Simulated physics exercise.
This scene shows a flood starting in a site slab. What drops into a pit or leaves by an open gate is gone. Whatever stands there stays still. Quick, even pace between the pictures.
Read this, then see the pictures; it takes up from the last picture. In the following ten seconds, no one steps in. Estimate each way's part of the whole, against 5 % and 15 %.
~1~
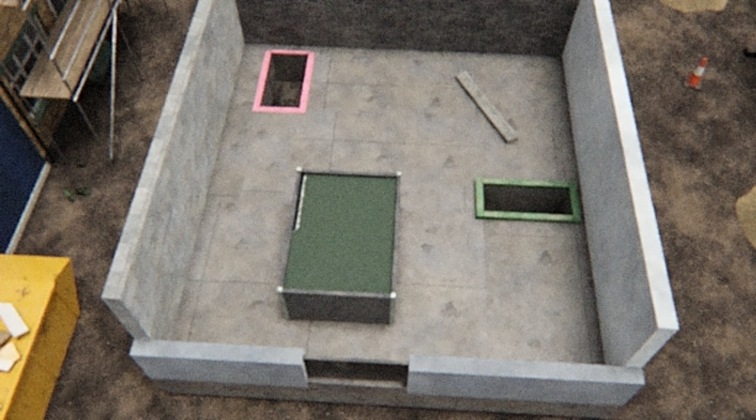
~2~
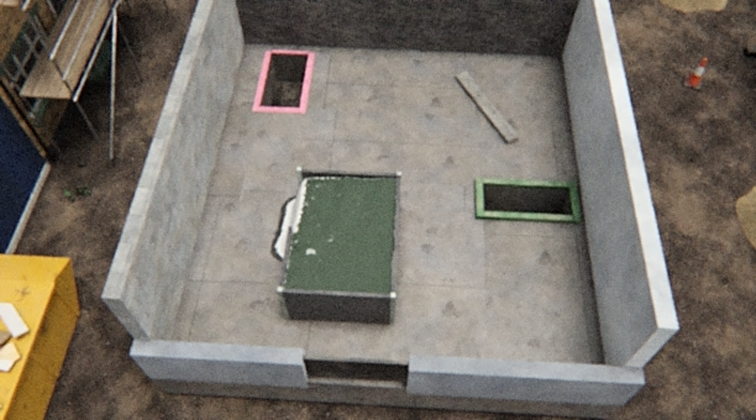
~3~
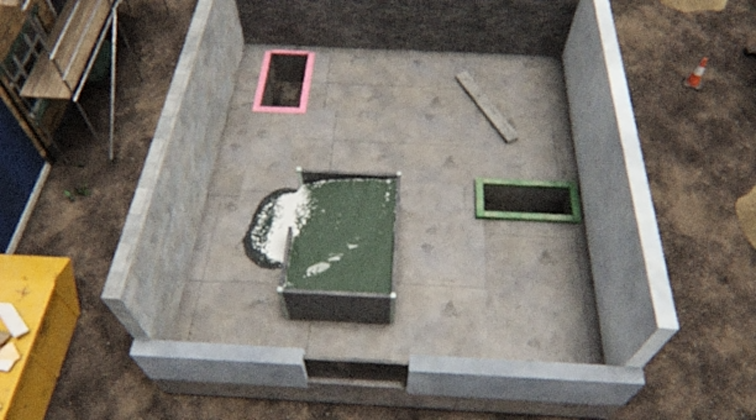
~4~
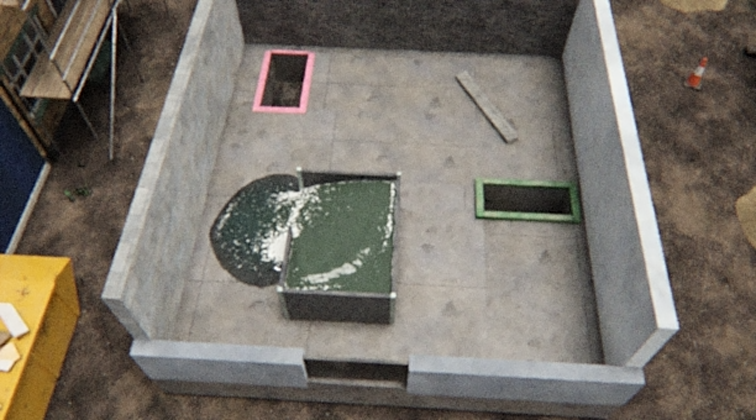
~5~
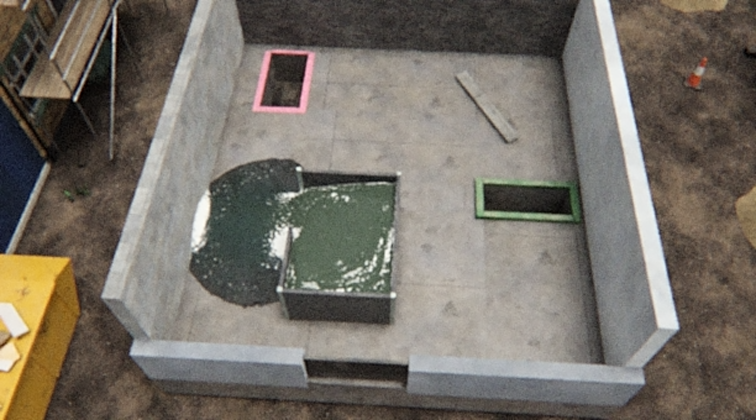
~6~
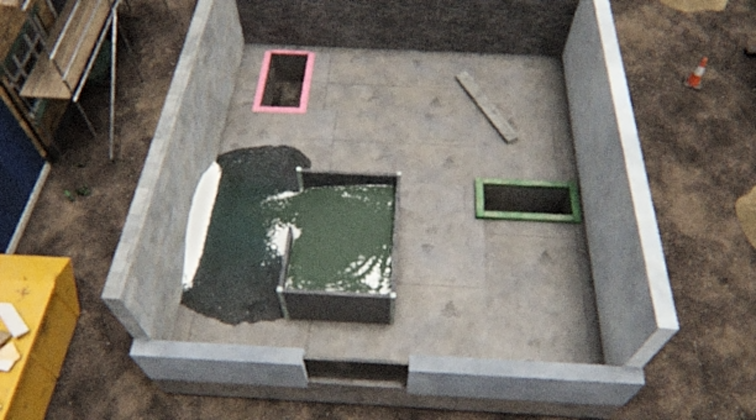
The gate is a minor outlet here - below five per cent, the green pit is a minor outlet here - below five per cent, the pink pit is a major outlet here - beyond fifteen per cent.
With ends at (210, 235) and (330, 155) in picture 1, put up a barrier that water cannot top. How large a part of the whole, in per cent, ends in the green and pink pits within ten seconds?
Green 8 %, pink 4 %.
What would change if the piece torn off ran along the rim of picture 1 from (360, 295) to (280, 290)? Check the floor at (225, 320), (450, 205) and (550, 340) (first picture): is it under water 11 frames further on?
Listed in order, they come out sitting in a pool, without a puddle and sitting in a pool.
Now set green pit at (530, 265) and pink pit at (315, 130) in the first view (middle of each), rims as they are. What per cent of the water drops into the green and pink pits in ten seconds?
Green 2%, pink 10%.
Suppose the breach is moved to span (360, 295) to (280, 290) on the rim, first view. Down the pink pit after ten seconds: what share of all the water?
The pink pit takes 20 per cent.
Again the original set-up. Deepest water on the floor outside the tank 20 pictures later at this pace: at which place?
Estimated pixel: (170, 347).
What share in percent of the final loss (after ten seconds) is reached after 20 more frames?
About 40 %.
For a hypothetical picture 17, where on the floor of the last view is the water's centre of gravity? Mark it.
The water's middle lies around (284, 235).
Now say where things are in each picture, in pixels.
In the first frame, still water in the open tank at (343, 232).
In the second frame, water pours out at (300, 218) and has run to a hidden place.
In the third frame, the front is at (253, 256), out from the gap at (301, 221).
In the fourth frame, the front is at (214, 238), out from the gap at (301, 221).
In the fifth frame, water pours out at (301, 222) and has run to (209, 189).
In the sixth frame, water pours out at (301, 222) and has run to (216, 160).
A moment on, water covers 15 % of the floor; the gate 0 %, the green pit 0 %, the pink pit 0 %.
Next, water covers 25 % of the floor; the gate 0 %, the green pit 0 %, the pink pit 4 %.
Then, water covers 40 % of the floor; the gate 0 %, the green pit 0 %, the pink pit 15 %.
Later, water covers 60 % of the floor; the gate 0 %, the green pit 0 %, the pink pit 28 %.
In the end, water covers 80 % of the floor; the gate 0 %, the green pit 1 %, the pink pit 37 %.
